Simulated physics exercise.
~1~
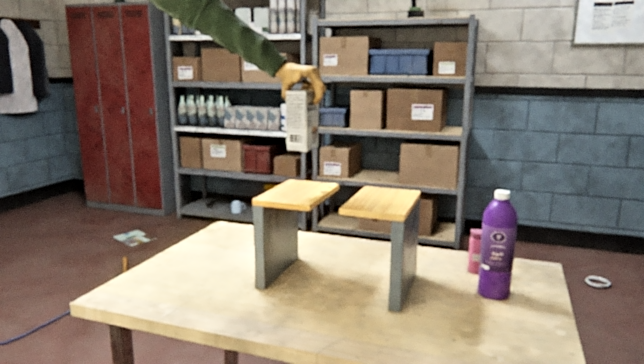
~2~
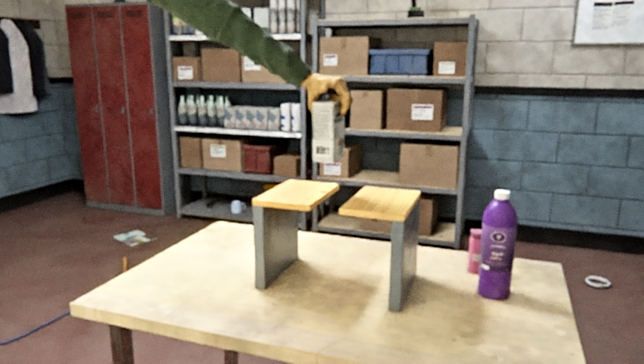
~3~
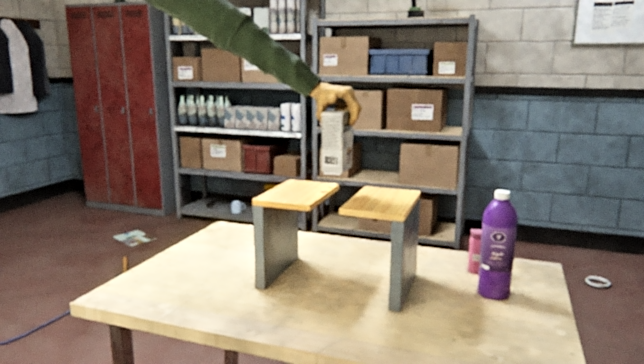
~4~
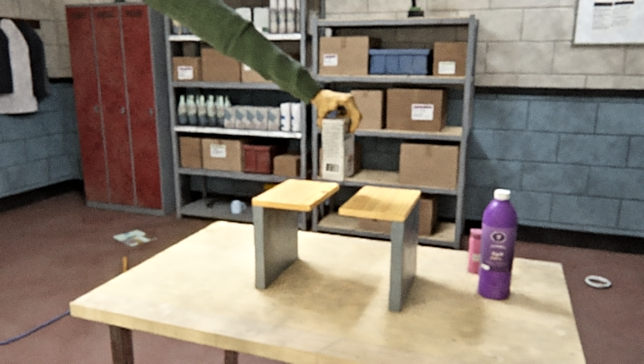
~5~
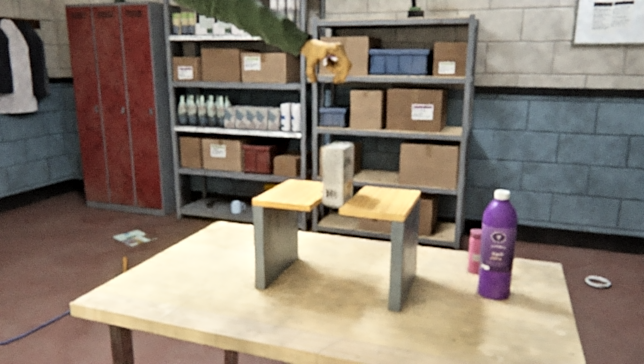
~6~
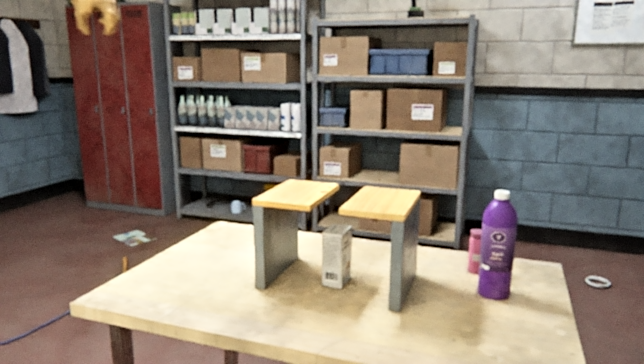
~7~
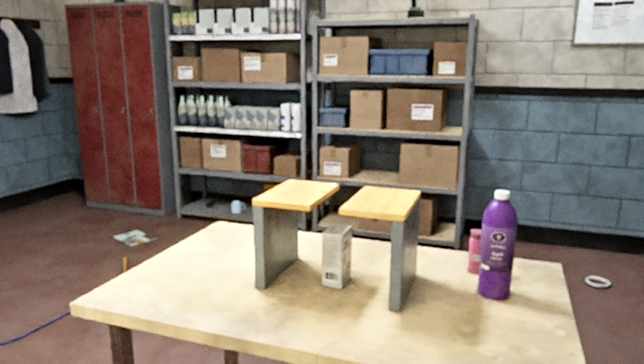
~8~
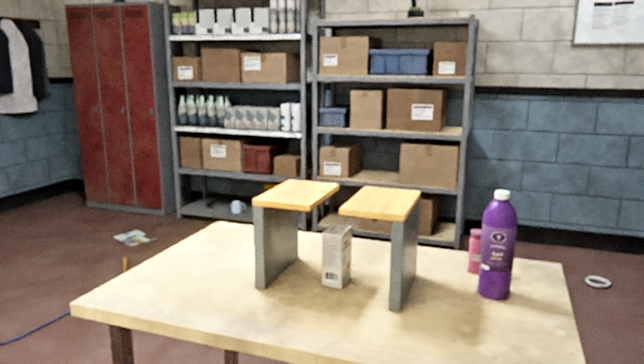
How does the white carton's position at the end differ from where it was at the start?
At the start the white carton is held up in the air by a gloved hand, above and to the left of the gap in the stand. At the end it stands upright on the table beneath the gap, lower and a little further right.
